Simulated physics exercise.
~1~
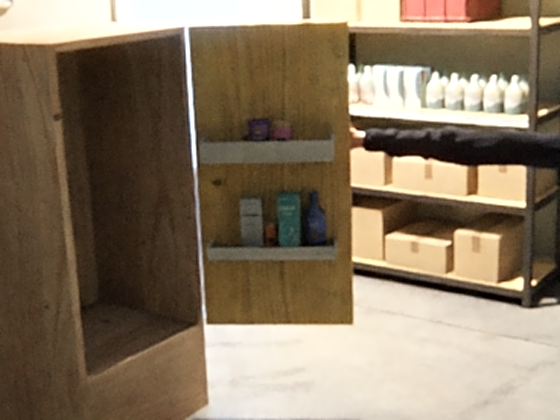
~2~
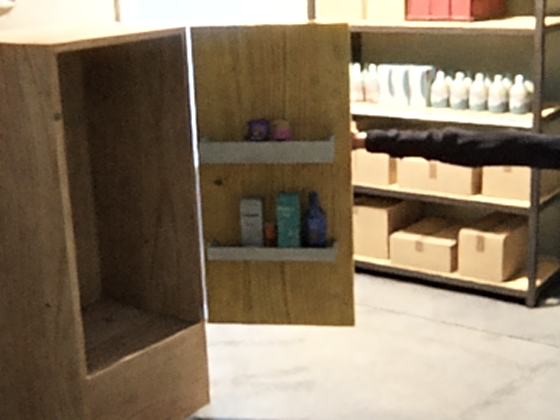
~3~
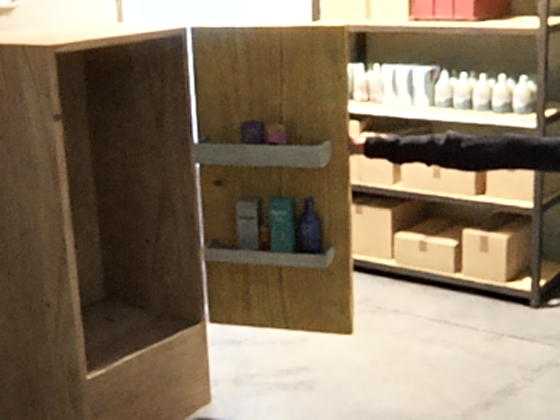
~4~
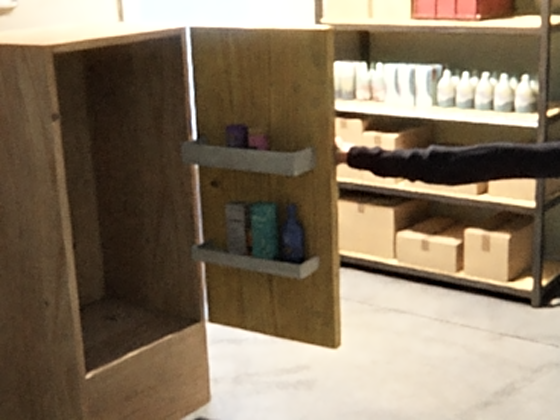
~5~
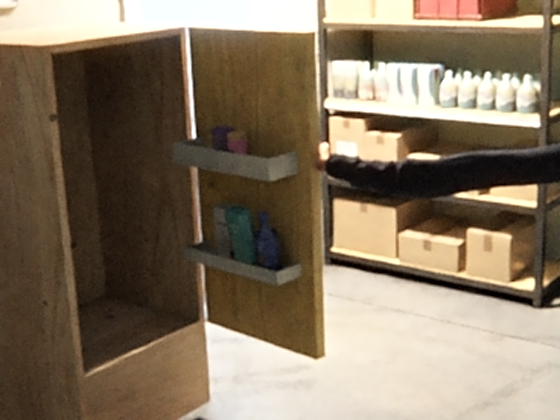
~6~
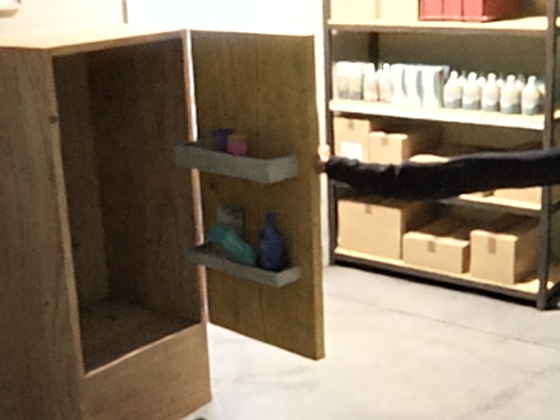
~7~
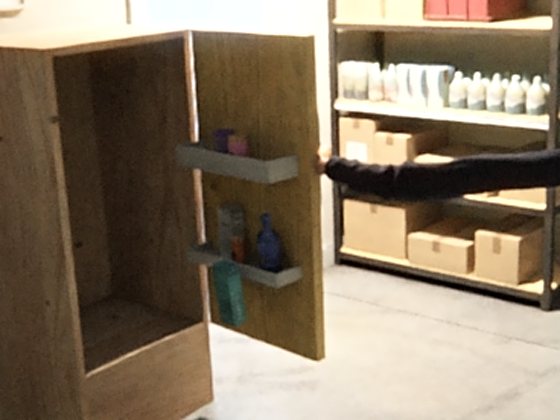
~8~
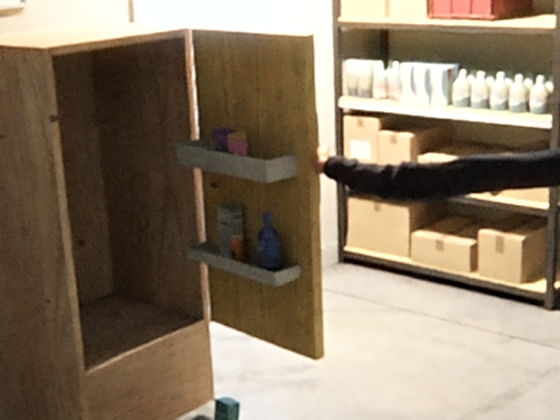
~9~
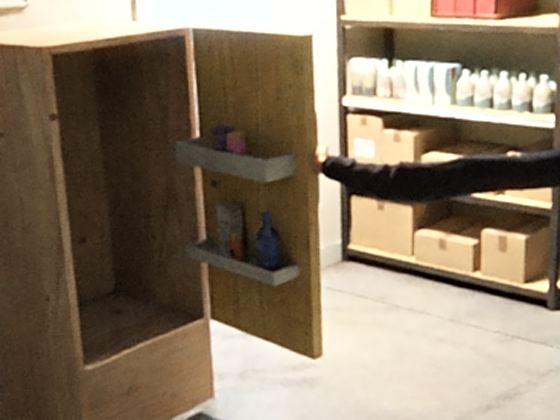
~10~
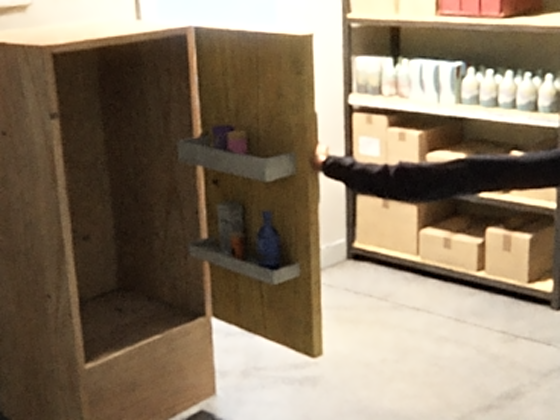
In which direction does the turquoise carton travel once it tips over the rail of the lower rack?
The turquoise carton moves down, falling from the lower rack toward the floor.
